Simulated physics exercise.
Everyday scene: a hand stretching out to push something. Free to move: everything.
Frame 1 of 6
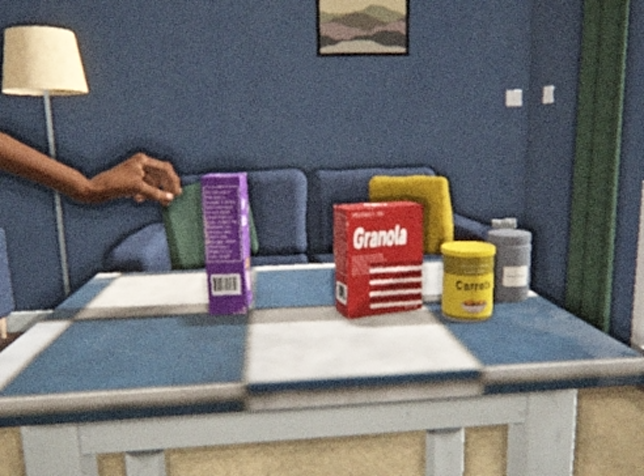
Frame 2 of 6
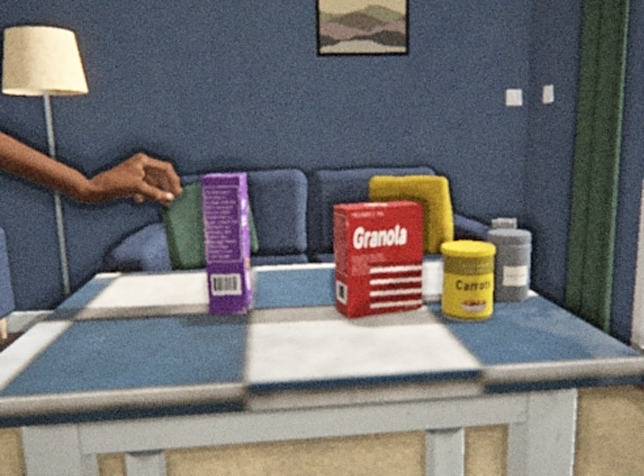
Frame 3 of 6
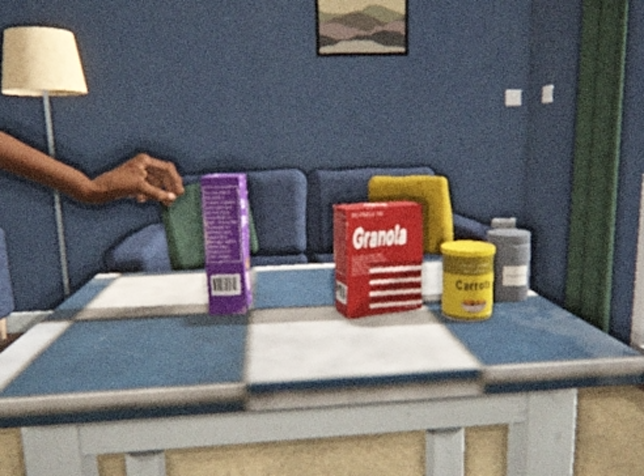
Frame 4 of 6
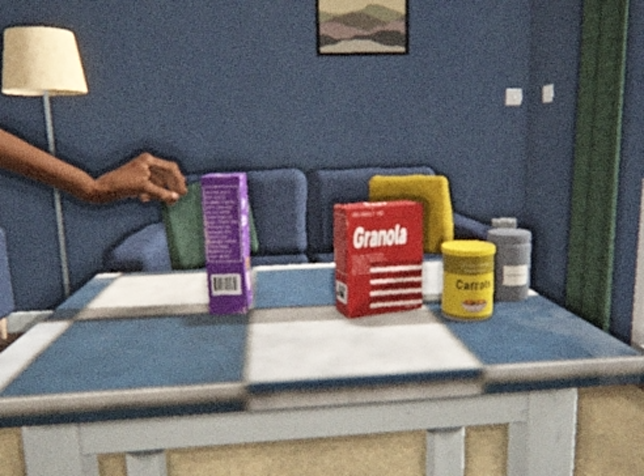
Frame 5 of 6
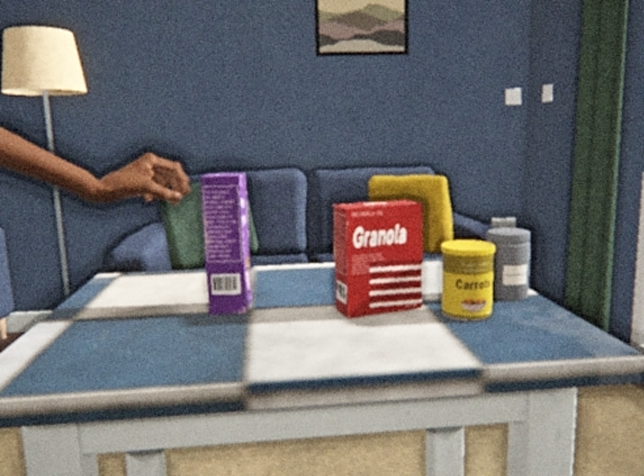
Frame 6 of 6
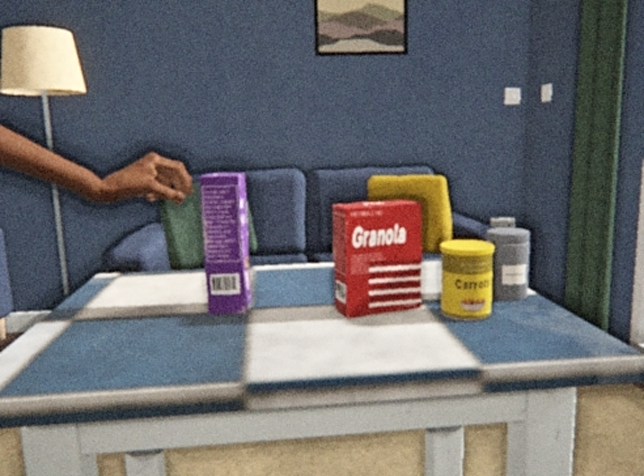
A hand hovers almost still beside a purple carton on a table with other groceries.
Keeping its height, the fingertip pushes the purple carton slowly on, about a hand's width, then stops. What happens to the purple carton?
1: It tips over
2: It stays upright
1.
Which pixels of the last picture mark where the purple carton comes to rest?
Pretty much around (297, 291), I'd say.
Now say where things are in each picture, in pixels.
In the first picture, purple carton (228, 243).
In the second picture, purple carton (228, 243).
In the third picture, purple carton (228, 243).
In the fourth picture, purple carton (228, 243).
In the fifth picture, purple carton (227, 243).
In the sixth picture, purple carton (227, 242).
Then, 0.80 s after the last picture, purple carton tipped 11° from how it was near (239, 240).
Then, 1.40 s after the last picture, purple carton tipped 41° from how it was near (276, 245).
Then, 1.60 s after the last picture, purple carton tipped 62° from how it was near (291, 261).
Then, 1.70 s after the last picture, purple carton on its side near (297, 288).
At rest, tipped over on the table, purple carton. Seen from the same camera at the end, purple carton near (297, 291).
